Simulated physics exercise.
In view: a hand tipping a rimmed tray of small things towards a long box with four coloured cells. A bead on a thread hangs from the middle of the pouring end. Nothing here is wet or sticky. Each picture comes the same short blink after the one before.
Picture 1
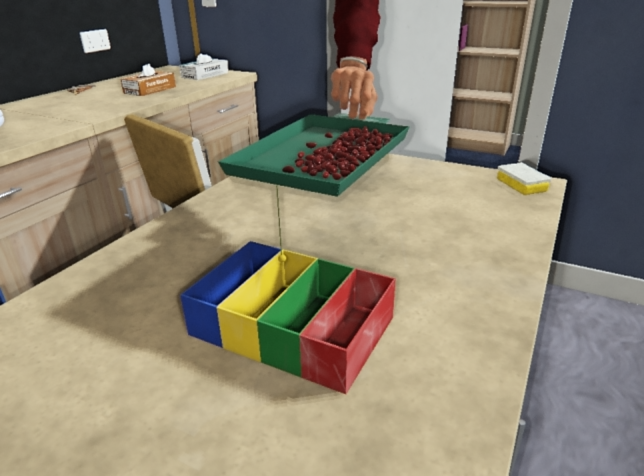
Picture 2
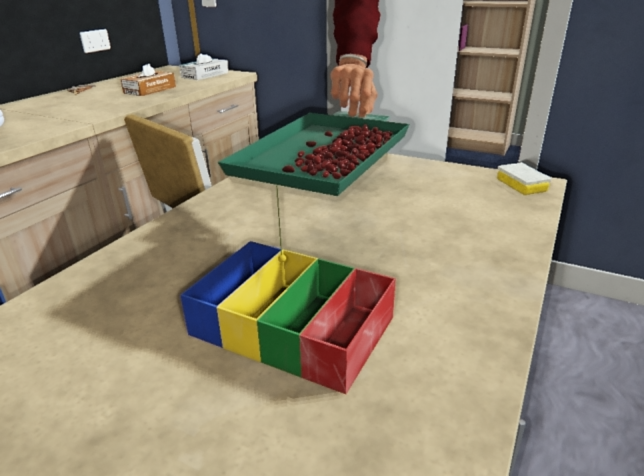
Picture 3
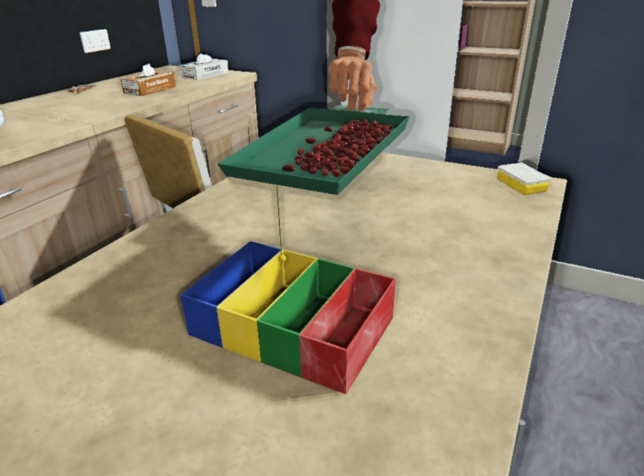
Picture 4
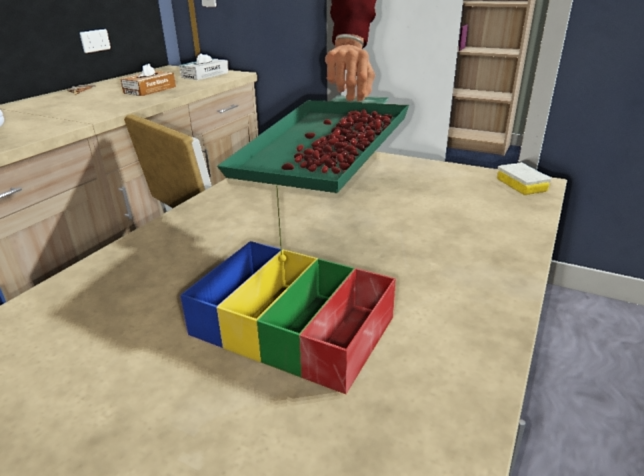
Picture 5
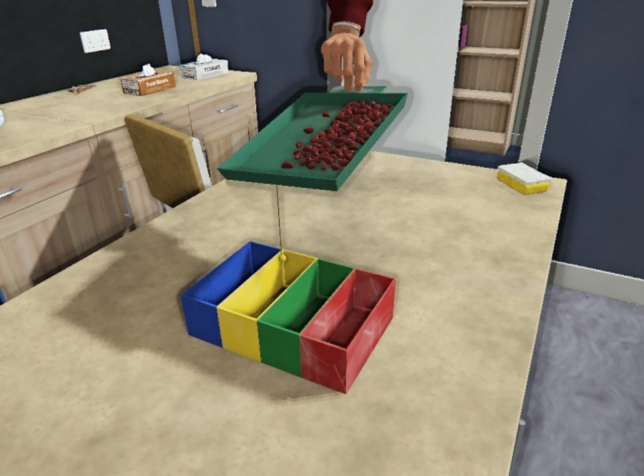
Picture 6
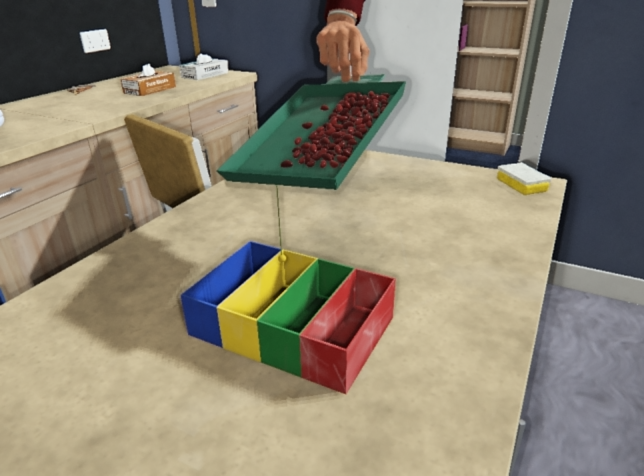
On a tabletop, a hand gradually tilts a green tray of red beans above four coloured cells.
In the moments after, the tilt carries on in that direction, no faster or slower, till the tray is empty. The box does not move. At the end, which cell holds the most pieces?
Fullest: The blue cell.
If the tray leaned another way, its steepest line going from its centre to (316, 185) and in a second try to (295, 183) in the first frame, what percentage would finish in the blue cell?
Near 0 % and 10 %.
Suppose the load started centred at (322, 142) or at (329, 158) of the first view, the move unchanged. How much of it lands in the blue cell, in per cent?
About 50 and 60 per cent.
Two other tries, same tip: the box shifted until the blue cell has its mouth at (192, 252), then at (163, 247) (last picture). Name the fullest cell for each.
In turn: The cell in yellow; the green cell.
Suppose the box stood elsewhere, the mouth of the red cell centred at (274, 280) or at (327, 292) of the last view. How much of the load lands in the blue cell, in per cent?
About 0 and 50 per cent.
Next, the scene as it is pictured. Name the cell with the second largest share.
The runner-up: That yellow cell.
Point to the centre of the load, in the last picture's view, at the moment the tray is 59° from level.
Close to (262, 158).
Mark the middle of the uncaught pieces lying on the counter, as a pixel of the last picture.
Around (164, 298).
Soon, tray tipped steeply; nearly all on the tray; a stray few falling or outside the box.
A while on, tray tipped right over; about a third on the tray; about a quarter in the blue cell; a stray few in the yellow cell; about a third falling or outside the box.
Towards the end, tray tipped past a quarter turn; about two thirds in the blue cell; a small part in the yellow cell; about a quarter falling or outside the box.
Finally, tray tipped past a quarter turn; about two thirds in the blue cell; a small part in the yellow cell; none in the red cell; none in the green cell; about a quarter outside the box.
